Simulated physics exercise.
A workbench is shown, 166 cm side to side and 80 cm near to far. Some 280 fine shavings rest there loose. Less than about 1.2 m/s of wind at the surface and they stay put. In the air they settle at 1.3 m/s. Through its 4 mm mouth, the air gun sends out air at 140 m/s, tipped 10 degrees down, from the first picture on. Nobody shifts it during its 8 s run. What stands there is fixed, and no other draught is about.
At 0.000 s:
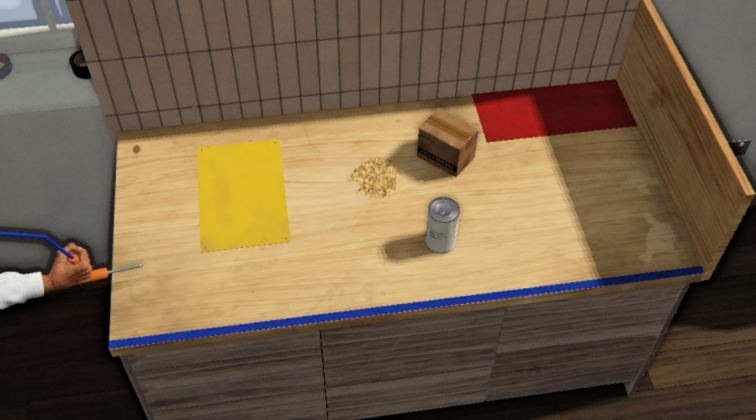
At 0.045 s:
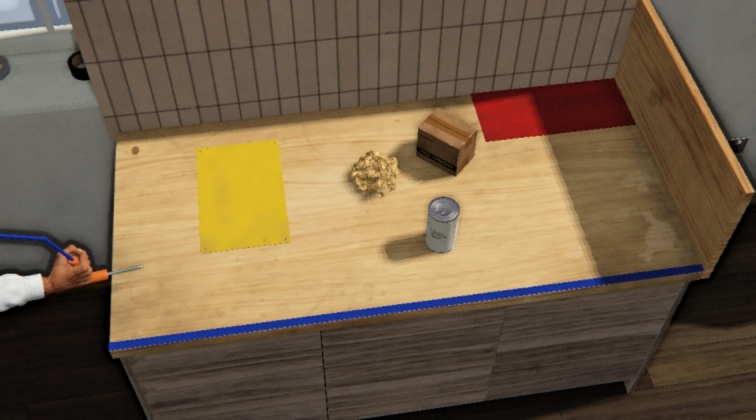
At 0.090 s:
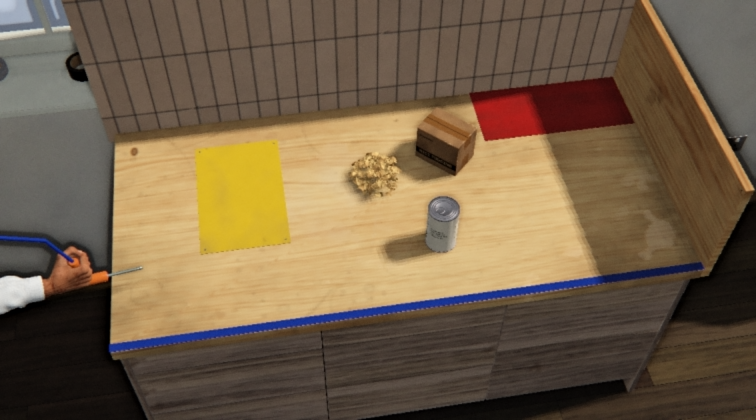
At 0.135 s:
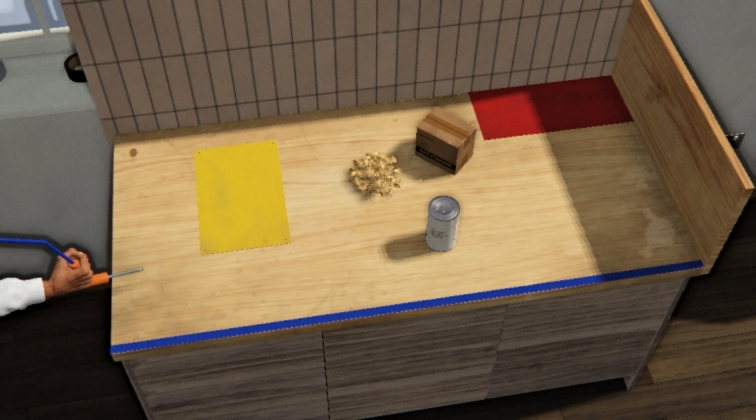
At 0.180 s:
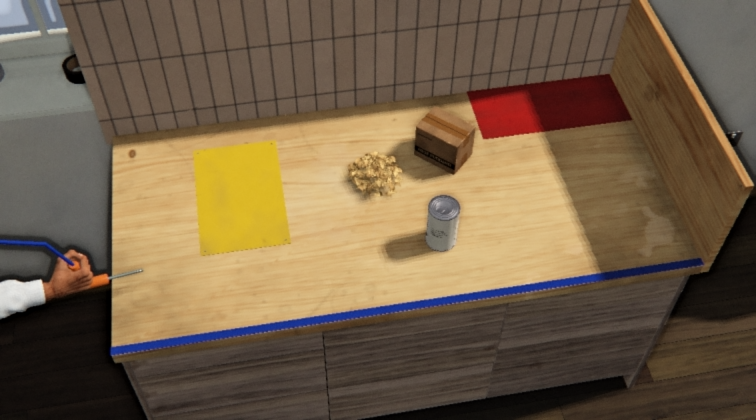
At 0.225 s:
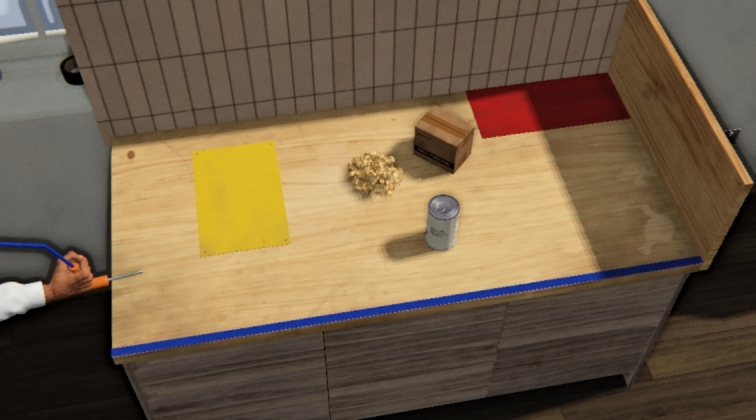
On a wooden workbench, a small heap of pale shavings sits near a box and a tin, between yellow and red sheets, while a hand holds an air gun at the left; the shavings barely shift.
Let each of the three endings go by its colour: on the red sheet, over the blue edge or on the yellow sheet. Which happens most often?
The colour with the most is red.
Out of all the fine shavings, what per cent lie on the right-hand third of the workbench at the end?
It comes out near 80 in a hundred.
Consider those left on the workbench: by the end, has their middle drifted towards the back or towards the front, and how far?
Looks like a rearward shift by some 25 cm.
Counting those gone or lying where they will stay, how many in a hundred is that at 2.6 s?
It comes to some 40 per cent.
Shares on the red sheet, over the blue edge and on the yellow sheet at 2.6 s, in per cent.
Roughly 60 % red, 1 % blue and 0 % yellow.
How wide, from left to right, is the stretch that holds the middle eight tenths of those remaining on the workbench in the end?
About 70 cm.
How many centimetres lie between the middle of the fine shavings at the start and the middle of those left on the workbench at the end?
The middle is roughly 80 cm from where it started.
After 1.6 s, 1 % are over the blue edge, 0 % on the yellow sheet and 58 % on the red sheet; the middle of those still in play is near (555, 94); 26 % have settled or left.
After 2.6 s, 1 % are over the blue edge, 0 % on the yellow sheet and 63 % on the red sheet; the middle of those still in play is near (587, 86); 42 % have settled or left.
After 4.4 s, 4 % are over the blue edge, 0 % on the yellow sheet and 61 % on the red sheet; the middle of those still in play is near (591, 89); 52 % have settled or left.
After 8.0 s, at the end, 5 % are over the blue edge, 0 % on the yellow sheet and 59 % on the red sheet; the middle of those still in play is near (594, 90).
